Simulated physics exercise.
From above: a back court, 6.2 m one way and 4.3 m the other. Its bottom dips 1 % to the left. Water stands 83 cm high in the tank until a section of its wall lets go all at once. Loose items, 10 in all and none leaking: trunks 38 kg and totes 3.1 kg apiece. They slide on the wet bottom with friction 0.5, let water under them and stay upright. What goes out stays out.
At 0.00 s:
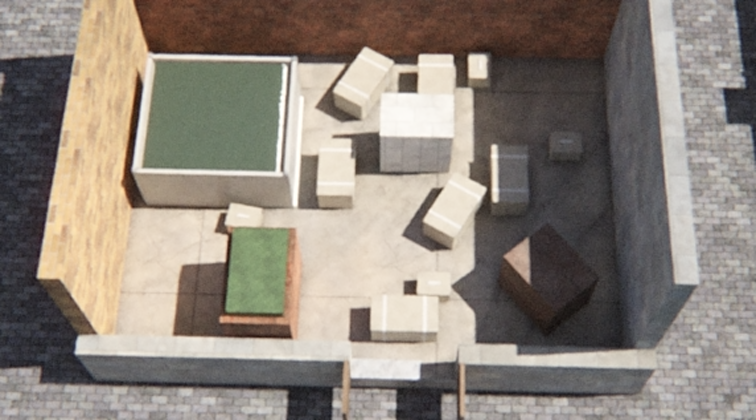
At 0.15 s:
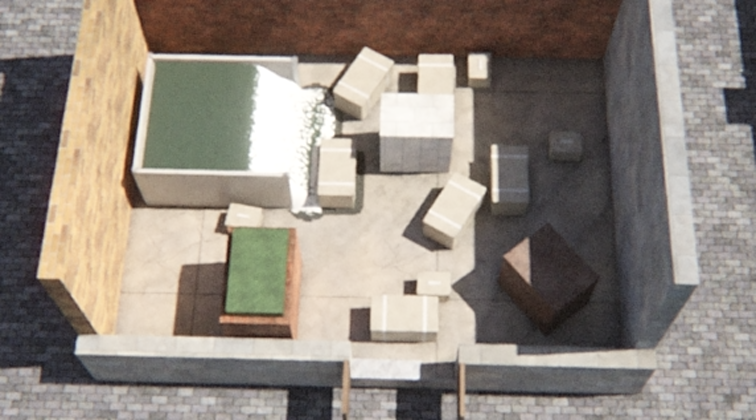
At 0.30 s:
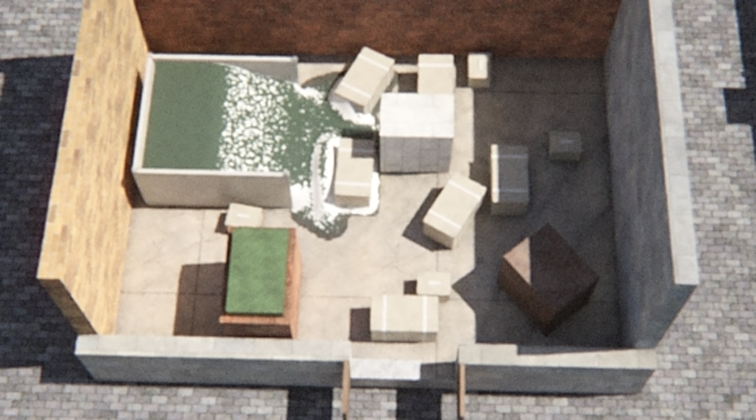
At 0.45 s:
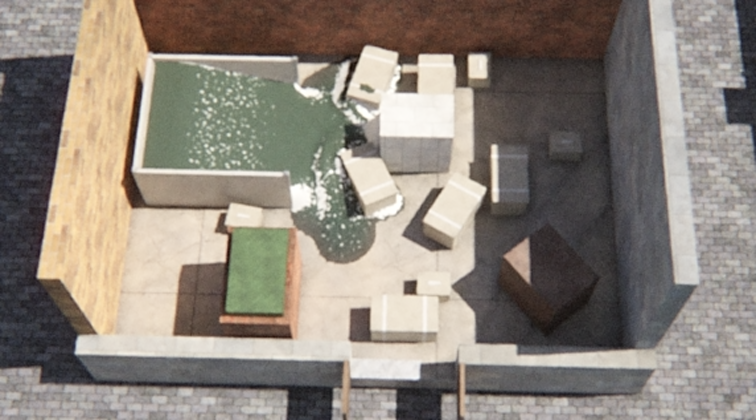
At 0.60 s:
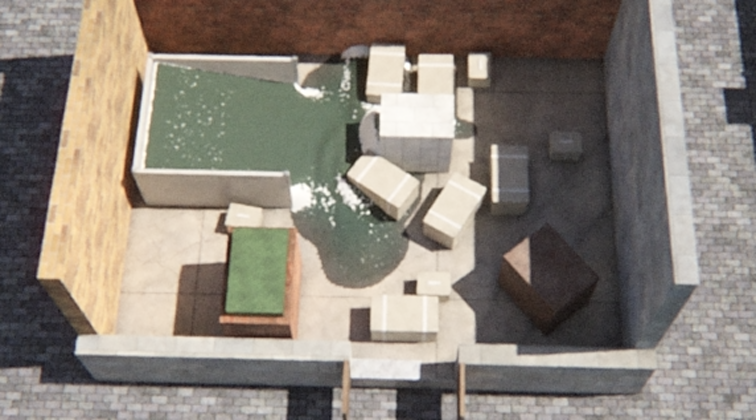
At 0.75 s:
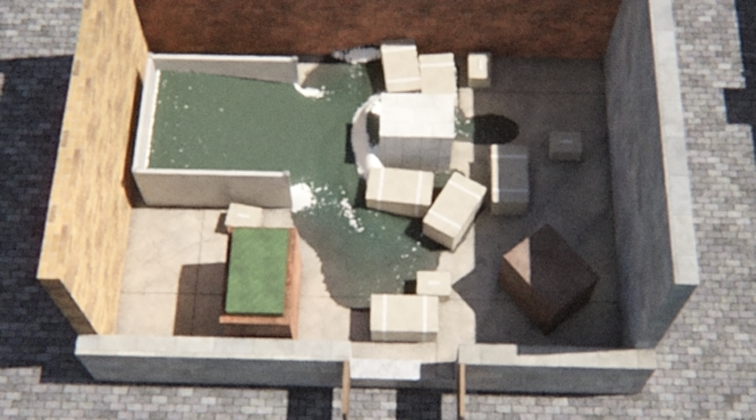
Dark green water bursts from the open right side of a pale-walled tank at the upper left of a walled court, seen from high above by a still camera. Cream boxes lie scattered around a whitish block, with a green-topped brown planter lower left and a dark brown crate lower right. The water foams white, then spreads rightward and downward, swinging and pushing two nearby boxes right.
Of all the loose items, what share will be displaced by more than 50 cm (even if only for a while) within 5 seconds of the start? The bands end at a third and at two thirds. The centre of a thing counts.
That comes to two thirds or above.
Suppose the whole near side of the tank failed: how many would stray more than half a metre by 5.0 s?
Then 3.
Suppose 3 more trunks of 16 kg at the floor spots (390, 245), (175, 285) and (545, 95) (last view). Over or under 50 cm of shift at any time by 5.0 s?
In that order: Over, less, past it.
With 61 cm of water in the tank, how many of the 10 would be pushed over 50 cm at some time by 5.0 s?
Then 9.
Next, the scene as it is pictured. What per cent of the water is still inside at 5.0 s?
Some 90 per cent remains.
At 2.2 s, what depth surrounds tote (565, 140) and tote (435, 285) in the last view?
Roughly 10 and 9 cm.
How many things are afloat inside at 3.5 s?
I count 7.
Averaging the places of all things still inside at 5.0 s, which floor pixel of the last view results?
Near (480, 216).
After 1.1 s 3 of 10 are over 50 cm from their spots; 2 afloat.
After 2.2 s 8 of 10 are over 50 cm from their spots; 5 afloat.
After 3.5 s 9 of 10 are over 50 cm from their spots; 7 afloat.
After 5.0 s 9 of 10 are over 50 cm from their spots, and 9 have been at some point; 7 afloat.
